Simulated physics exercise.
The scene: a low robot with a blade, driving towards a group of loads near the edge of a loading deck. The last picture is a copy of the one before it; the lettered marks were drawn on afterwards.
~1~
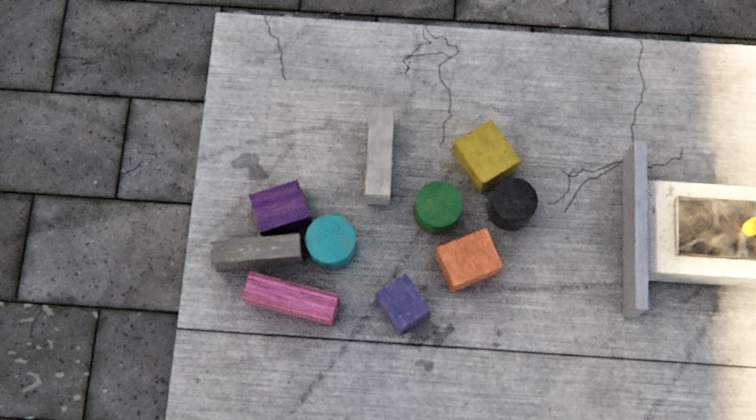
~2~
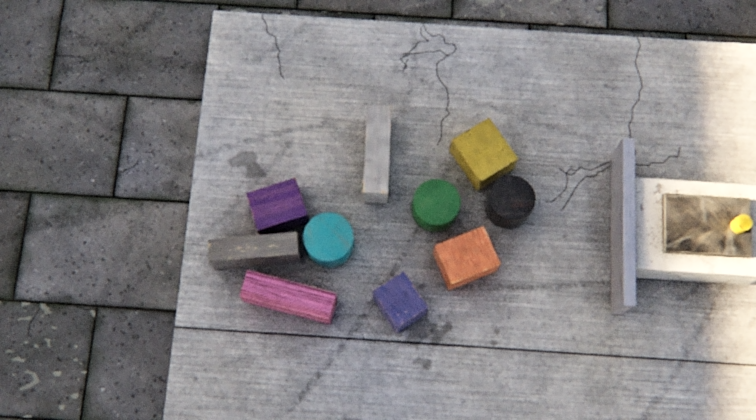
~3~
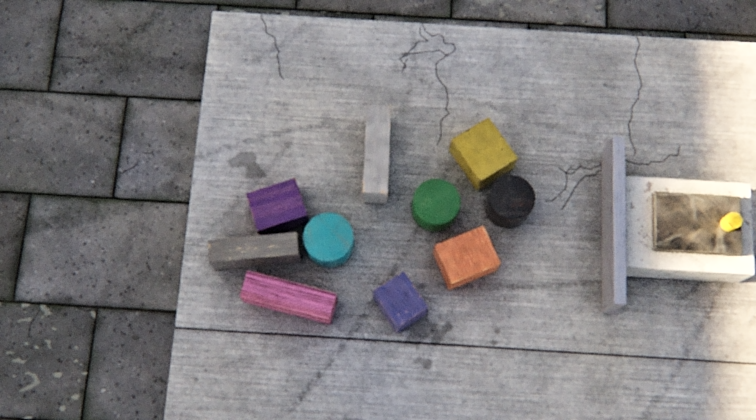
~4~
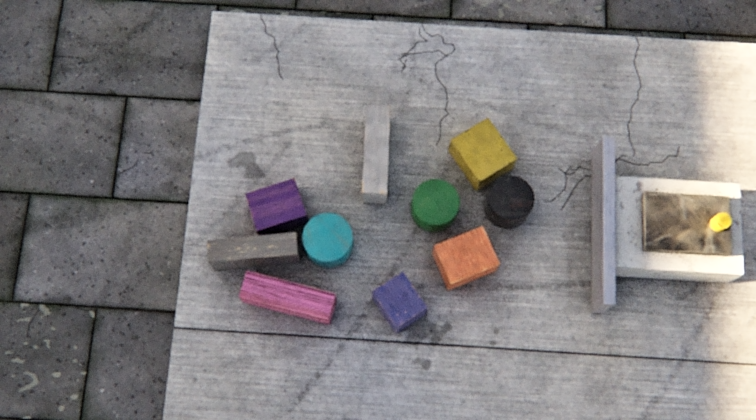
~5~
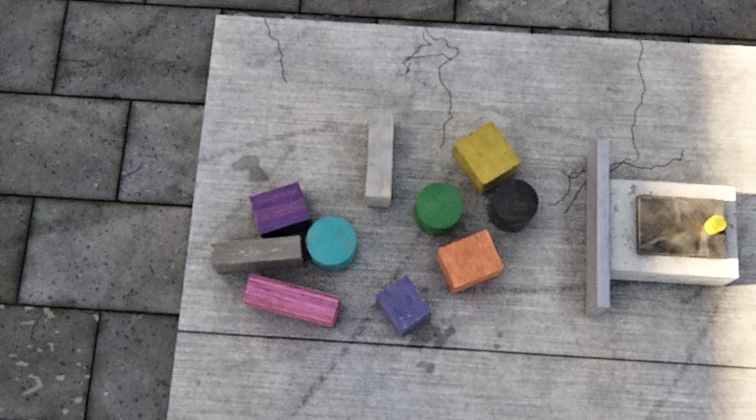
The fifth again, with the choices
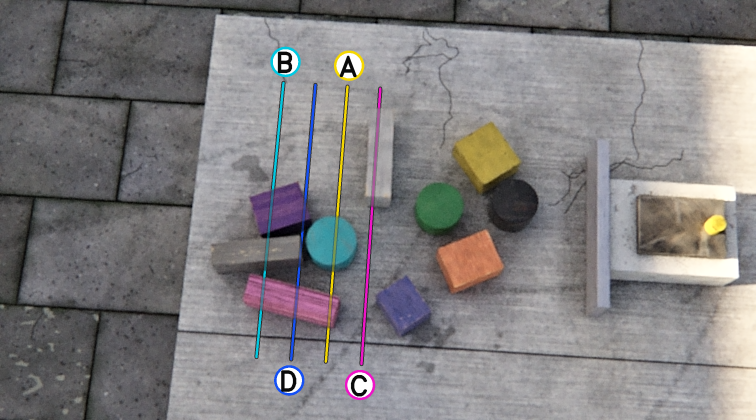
A low robot with a wide grey blade and a yellow part on top moves slowly left across a pale, cracked deck, a short distance in all. The coloured blocks and round pieces ahead of it keep their arrangement, and a gap remains between the blade and the nearest black piece.
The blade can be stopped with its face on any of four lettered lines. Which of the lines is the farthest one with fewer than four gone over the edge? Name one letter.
No farther than B.
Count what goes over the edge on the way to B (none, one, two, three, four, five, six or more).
Two.
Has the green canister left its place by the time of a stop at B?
Yes.
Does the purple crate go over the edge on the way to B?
Yes.
On the copy, A at (337, 219); B at (271, 214); C at (371, 221); D at (304, 216).
On B. First, robot (554, 218); yellow crate (455, 151); orange crate (443, 254).
Then, robot (435, 211); grey bar (213, 260); purple crate (247, 212).
Finally, robot (341, 205); purple crate over the edge; grey bar over the edge; two fallen.
By contrast, A is within the limit but short; C is within the limit but short; D is within the limit but short.
